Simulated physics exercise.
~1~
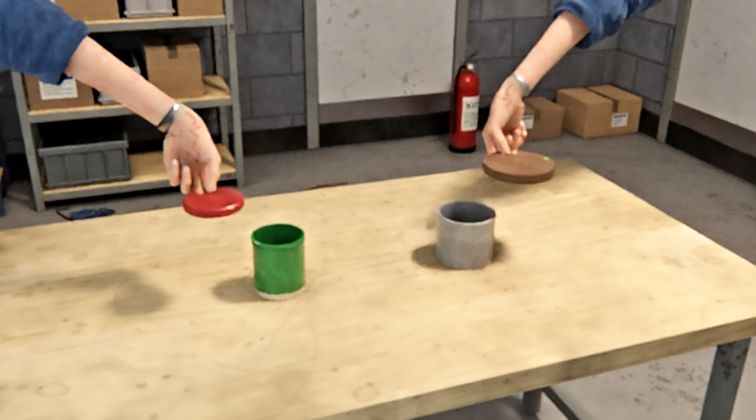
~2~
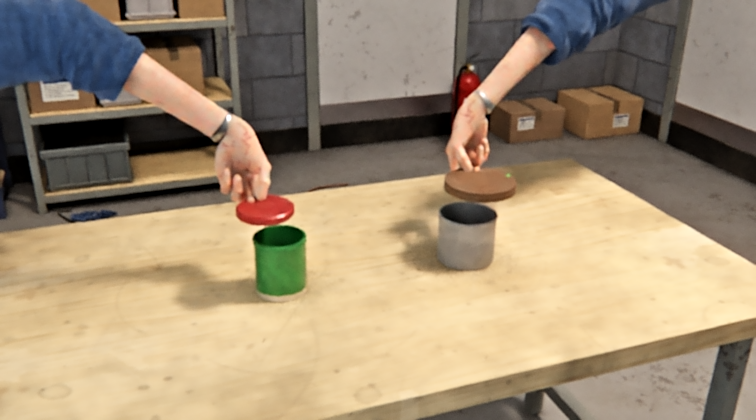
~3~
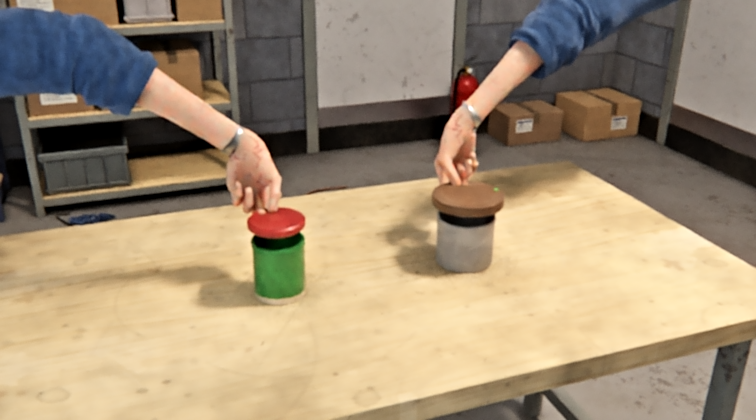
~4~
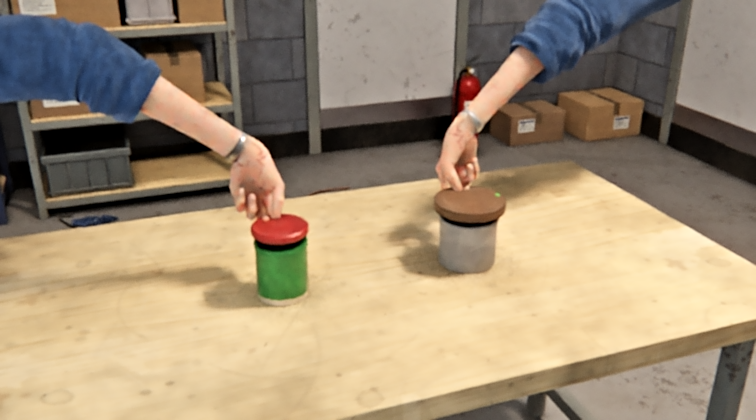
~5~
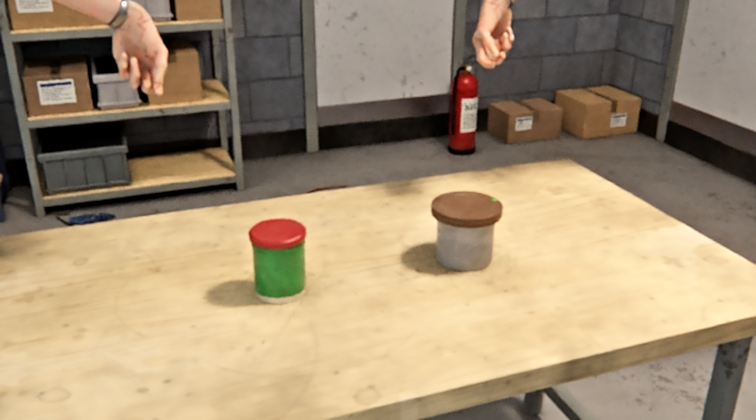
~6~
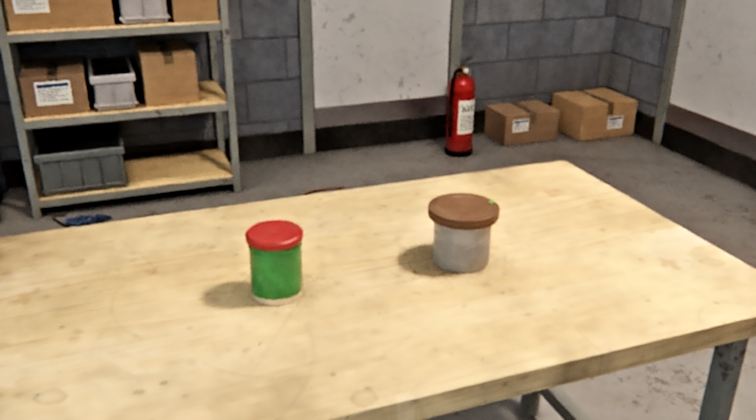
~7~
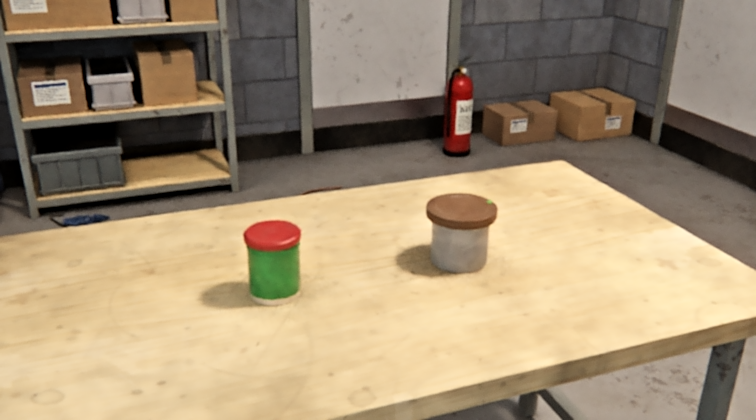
Two hands held a red disc and a brown lid above an open green jar and a gray beaker on a wooden table, lowered them onto the rims, then let go and withdrew, leaving both containers covered.
